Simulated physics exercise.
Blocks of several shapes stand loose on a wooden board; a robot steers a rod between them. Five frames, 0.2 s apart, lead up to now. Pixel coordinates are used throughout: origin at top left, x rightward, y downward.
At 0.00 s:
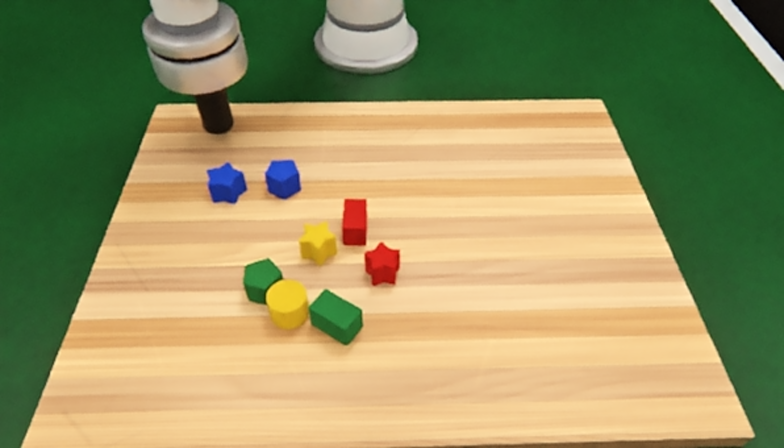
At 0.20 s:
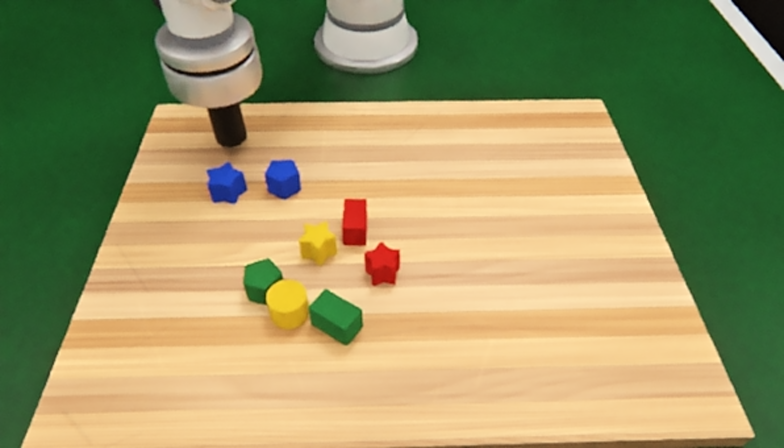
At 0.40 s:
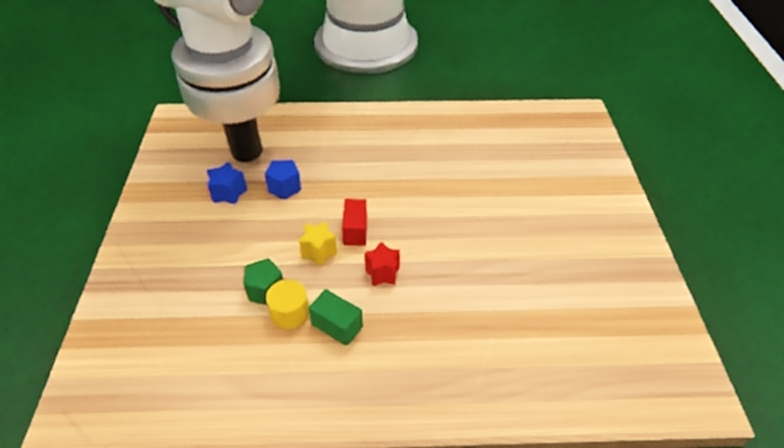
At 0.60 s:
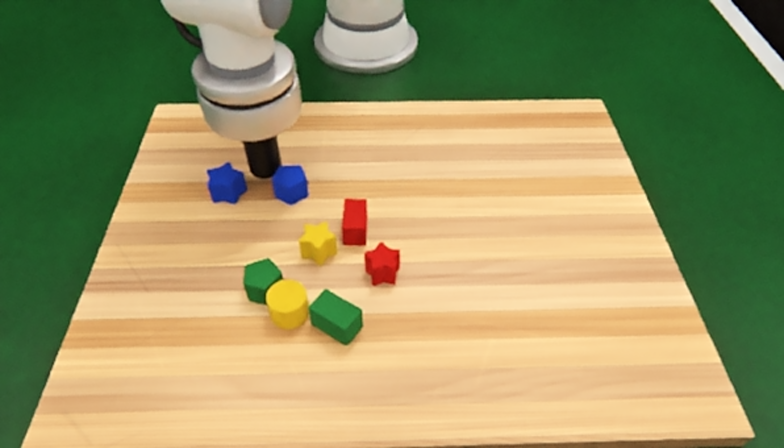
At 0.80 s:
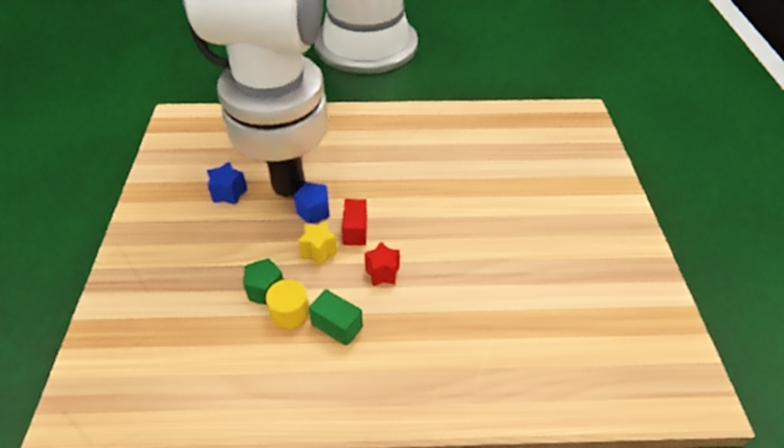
On a wooden board set on a green surface, small blue, yellow, red and green blocks stand scattered as a robot arm holds a dark rod near the upper left. The rod moves down and right between the two blue blocks, then pushes the blue pentagonal one a short way toward the yellow star.
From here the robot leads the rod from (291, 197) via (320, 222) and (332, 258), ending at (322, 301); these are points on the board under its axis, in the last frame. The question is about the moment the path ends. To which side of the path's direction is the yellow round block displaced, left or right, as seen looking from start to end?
Sideways, to the right.
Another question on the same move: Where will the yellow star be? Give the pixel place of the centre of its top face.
The middle of its upper face should be somewhere near (306, 312).
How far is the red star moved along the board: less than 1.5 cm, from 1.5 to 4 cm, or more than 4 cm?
By the end of the path, it will have gone short of 1.5 cm.
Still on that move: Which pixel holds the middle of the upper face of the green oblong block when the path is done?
My prediction: (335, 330).
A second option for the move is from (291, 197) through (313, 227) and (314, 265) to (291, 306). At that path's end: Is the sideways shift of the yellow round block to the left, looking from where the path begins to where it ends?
The answer is no.
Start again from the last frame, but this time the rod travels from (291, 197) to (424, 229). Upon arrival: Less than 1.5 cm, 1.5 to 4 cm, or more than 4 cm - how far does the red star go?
It goes 1.5 to 4 cm.
On the path given first. One third of the way, rod (319, 212); blue pentagonal block (344, 220); yellow star (322, 239), turned 50° clockwise.
Two thirds of the way, rod (331, 248); blue pentagonal block (365, 245), turned 20° anticlockwise; yellow star (322, 267), turned 90° clockwise; red star (391, 260).
At the end, rod (320, 291); yellow round block (264, 320); blue pentagonal block (366, 246), turned 25° anticlockwise; yellow star (306, 312), turned 100° clockwise; green oblong block (337, 332), turned 60° anticlockwise; red star (393, 261).
